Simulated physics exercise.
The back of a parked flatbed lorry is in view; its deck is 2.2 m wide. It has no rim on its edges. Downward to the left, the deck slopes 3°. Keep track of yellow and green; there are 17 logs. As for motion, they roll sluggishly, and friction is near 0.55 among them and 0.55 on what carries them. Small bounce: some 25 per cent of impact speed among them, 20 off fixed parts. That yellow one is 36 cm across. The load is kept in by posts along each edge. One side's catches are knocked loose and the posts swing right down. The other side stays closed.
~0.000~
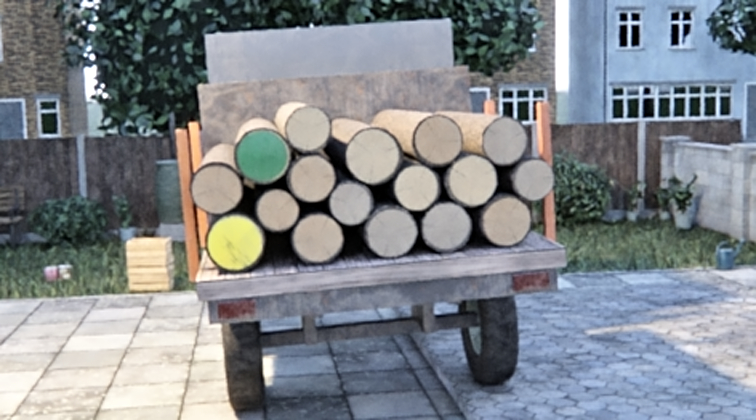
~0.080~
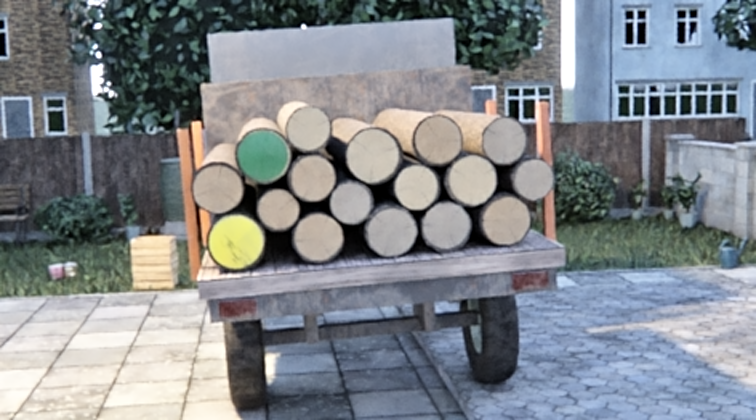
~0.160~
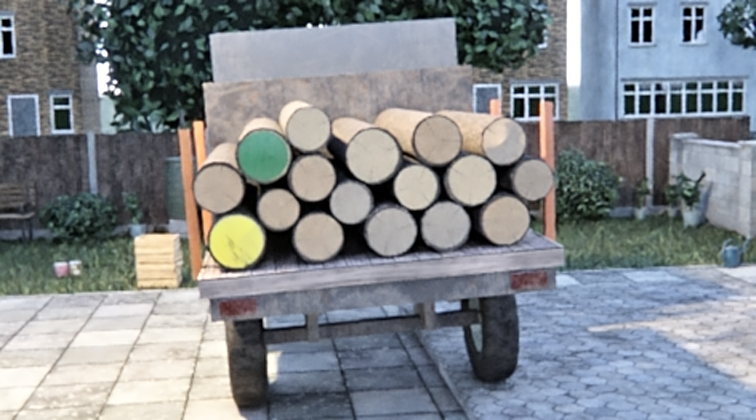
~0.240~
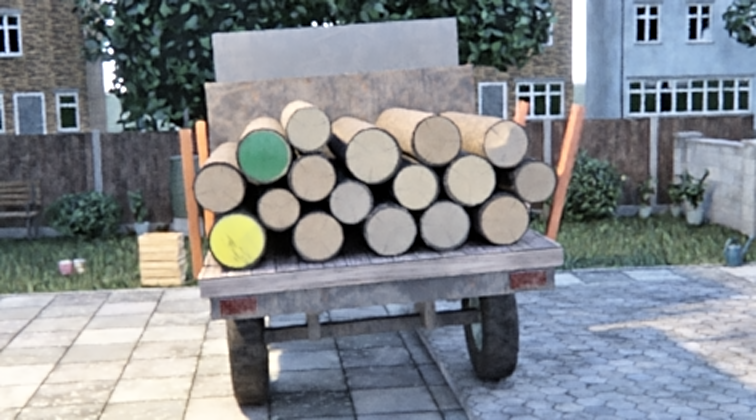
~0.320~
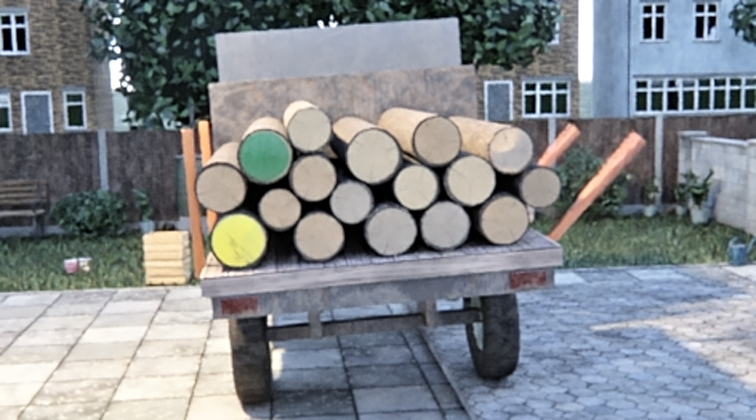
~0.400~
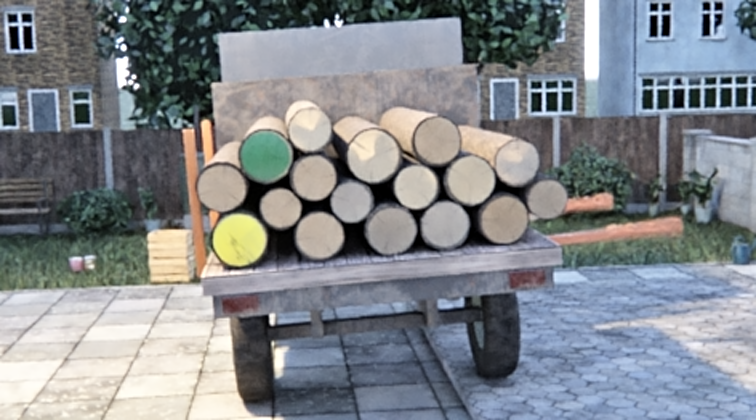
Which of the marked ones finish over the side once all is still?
Yellow stays on. Green stays on.
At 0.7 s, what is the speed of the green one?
Estimate: Some 0.0 m/s.
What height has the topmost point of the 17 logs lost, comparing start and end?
About 0 cm.
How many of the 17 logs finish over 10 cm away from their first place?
The count is 2.
Then, 0.7 s in, yellow is on the deck, 25 cm from the left edge; green is up on others, 45 cm from the left edge; 2 off so far.
In the end (2.8 s), yellow is on the deck, 25 cm from the left edge; green is up on others, 45 cm from the left edge; 2 off so far.
